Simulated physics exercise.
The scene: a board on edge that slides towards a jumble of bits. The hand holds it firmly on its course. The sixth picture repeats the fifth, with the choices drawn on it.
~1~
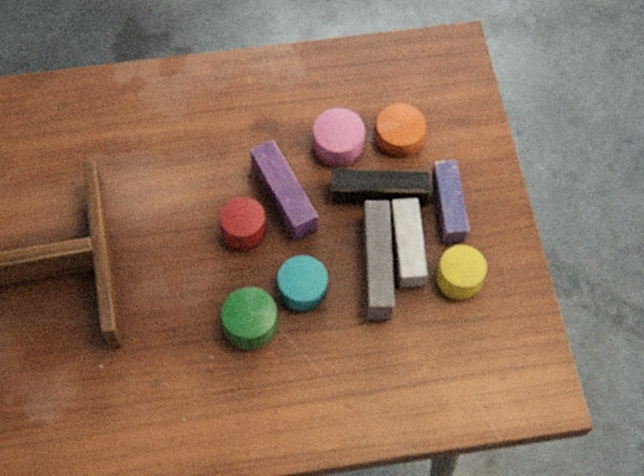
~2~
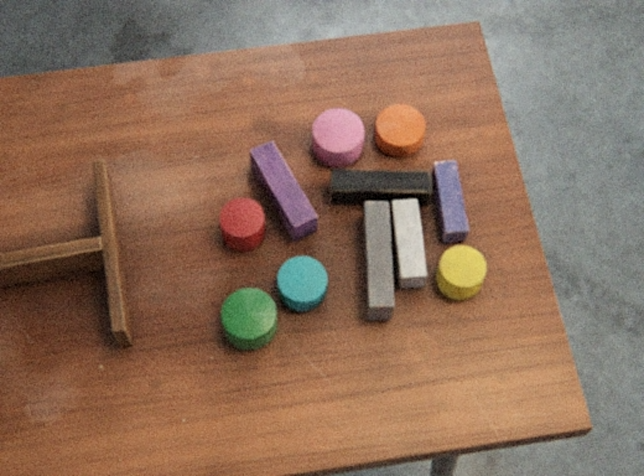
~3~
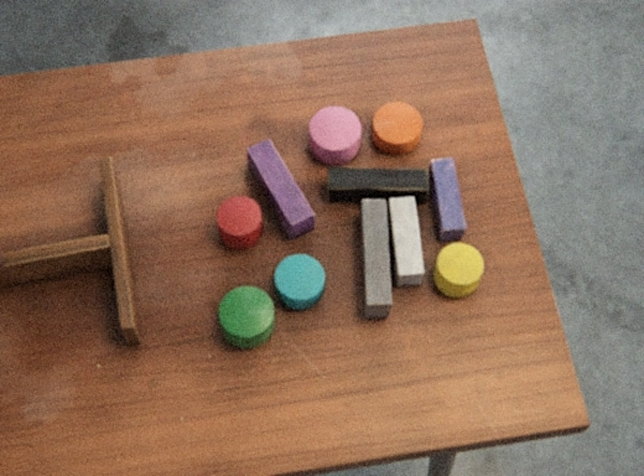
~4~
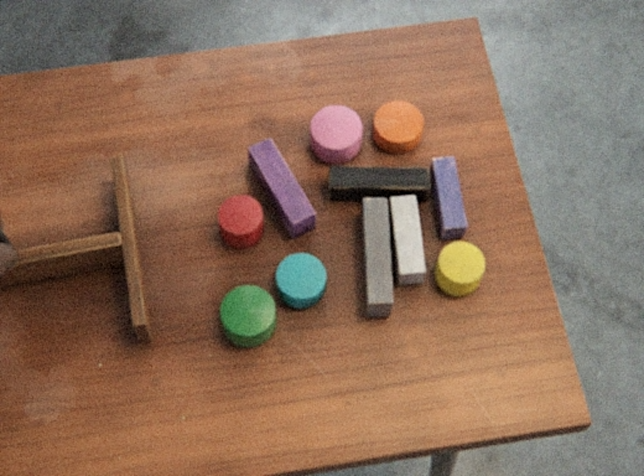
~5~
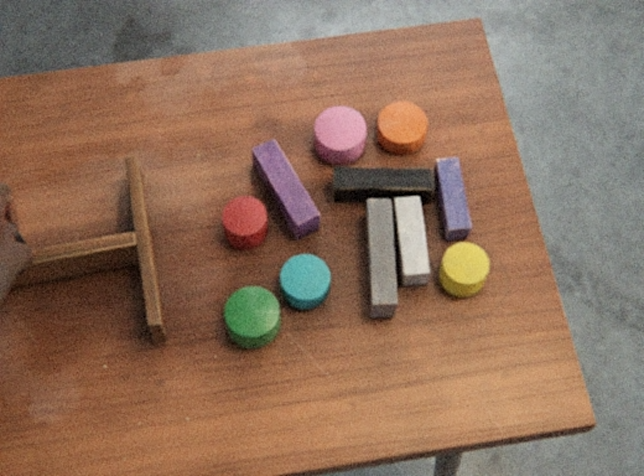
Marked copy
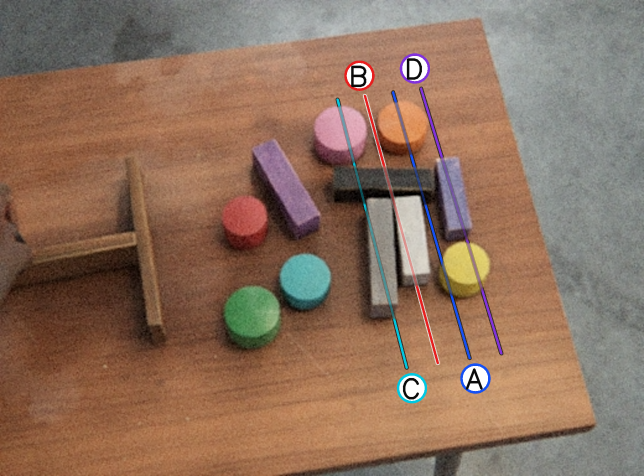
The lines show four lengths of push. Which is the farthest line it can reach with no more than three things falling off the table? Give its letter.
Up to line D.
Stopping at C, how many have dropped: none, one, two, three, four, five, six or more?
The count is none.
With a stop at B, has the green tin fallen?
By then, no.
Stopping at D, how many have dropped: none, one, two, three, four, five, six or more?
In all, three.
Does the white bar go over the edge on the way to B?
By then, no.
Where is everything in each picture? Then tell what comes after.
The first picture shows blue bar (450, 202); grey bar (378, 260); black stick (380, 187).
The second picture shows board (108, 242); orange tin (400, 131).
The third picture shows board (116, 239); red tin (240, 223).
The fourth picture shows board (128, 237); white bar (407, 240).
The fifth picture shows board (142, 236); turquoise tin (306, 282); pink tin (340, 136); blue bar (452, 199).
On the marked copy, A at (429, 217); B at (399, 221); C at (370, 225); D at (459, 213).
With D. Early on, board (257, 220); green tin (308, 309); purple bar (296, 184).
Further on, board (370, 205); yellow tin (516, 260); blue bar (484, 198).
At the end, board (458, 192); blue bar over the edge; yellow tin over the edge; three fallen.
As for the rest, A is within the limit but short; B is within the limit but short; C is within the limit but short.
